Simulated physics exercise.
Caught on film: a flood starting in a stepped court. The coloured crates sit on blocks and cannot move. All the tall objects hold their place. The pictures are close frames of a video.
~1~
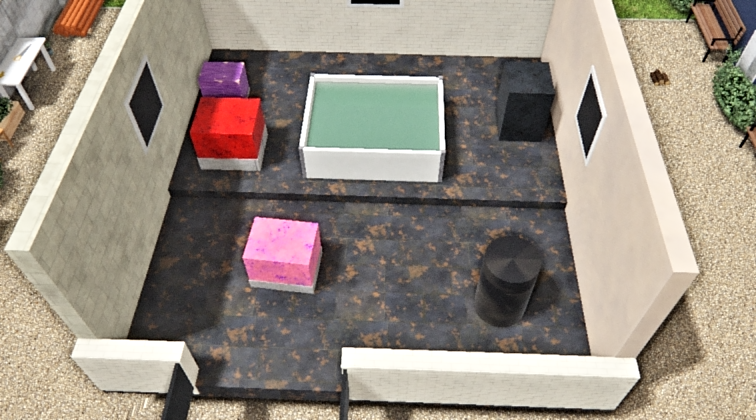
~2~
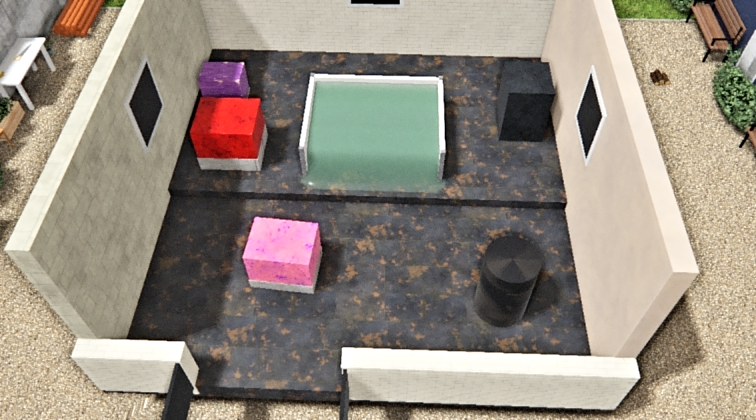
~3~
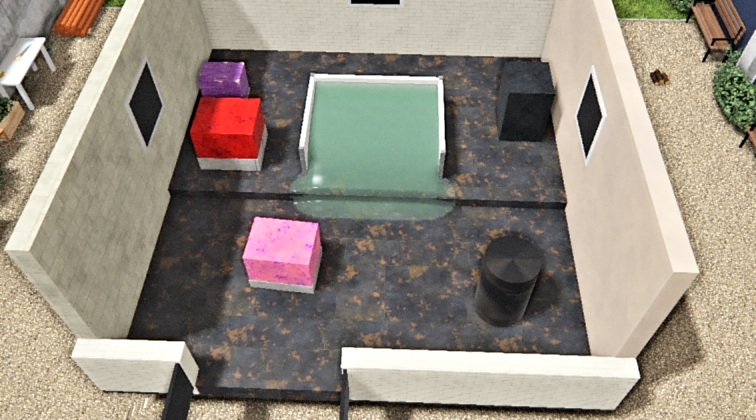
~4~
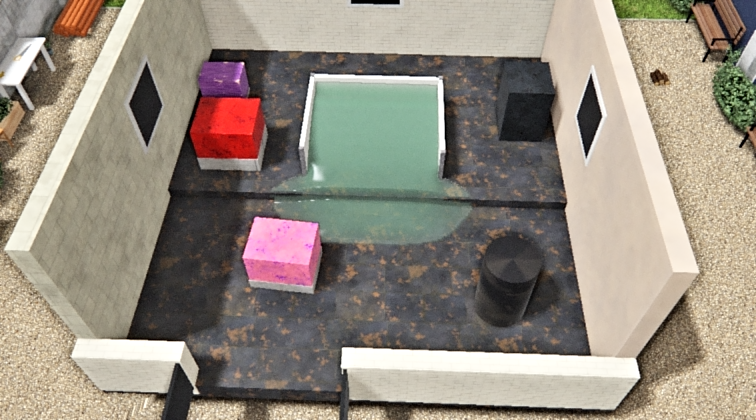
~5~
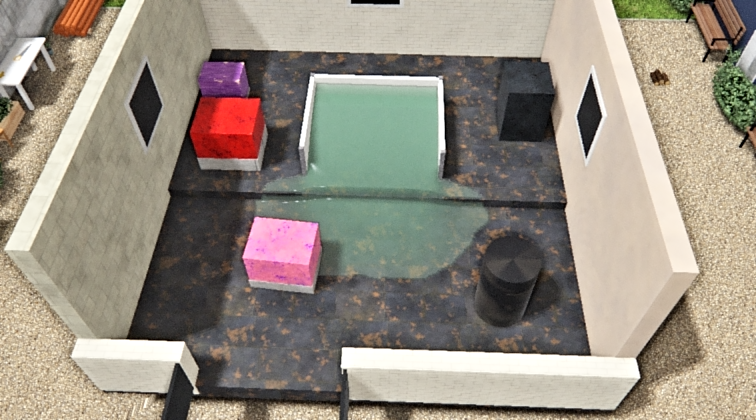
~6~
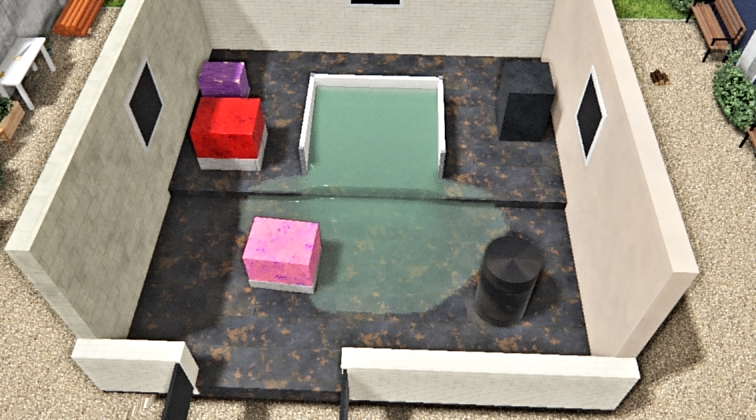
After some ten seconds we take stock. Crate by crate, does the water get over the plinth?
One by one: The purple crate escapes dry; the pink crate is wetted; the red crate escapes dry.
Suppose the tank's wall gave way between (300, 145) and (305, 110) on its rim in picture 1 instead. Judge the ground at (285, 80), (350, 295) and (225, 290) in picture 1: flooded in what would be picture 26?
In that order: Flooded, dry, covered.
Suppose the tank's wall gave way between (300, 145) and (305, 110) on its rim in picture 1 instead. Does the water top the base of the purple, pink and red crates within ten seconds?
Purple crate is wetted; pink crate stays dry; red crate is topped.
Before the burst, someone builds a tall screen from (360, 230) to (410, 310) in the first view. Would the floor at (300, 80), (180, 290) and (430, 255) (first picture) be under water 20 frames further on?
In turn: No water, awash, awash.
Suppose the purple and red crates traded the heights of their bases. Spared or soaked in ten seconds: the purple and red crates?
In short: Purple crate keeps dry, red crate is spared.
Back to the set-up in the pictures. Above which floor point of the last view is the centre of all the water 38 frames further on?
Around (398, 269).
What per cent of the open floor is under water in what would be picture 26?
About 50 per cent.
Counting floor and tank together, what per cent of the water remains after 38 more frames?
Near 78 in a hundred.
A moment on, water covers 30 % of the floor; the purple crate not reached, the pink crate water round its plinth, the red crate not reached.
Next, water covers 40 % of the floor; the purple crate not reached, the pink crate water round its plinth, the red crate not reached.
Then, water covers 50 % of the floor; the purple crate not reached, the pink crate water round its plinth, the red crate not reached.
Later, water covers 55 % of the floor; the purple crate not reached, the pink crate water round its plinth, the red crate not reached.
In the end, water covers 55 % of the floor; the purple crate stayed above the water, the pink crate was topped, the red crate stayed above the water.
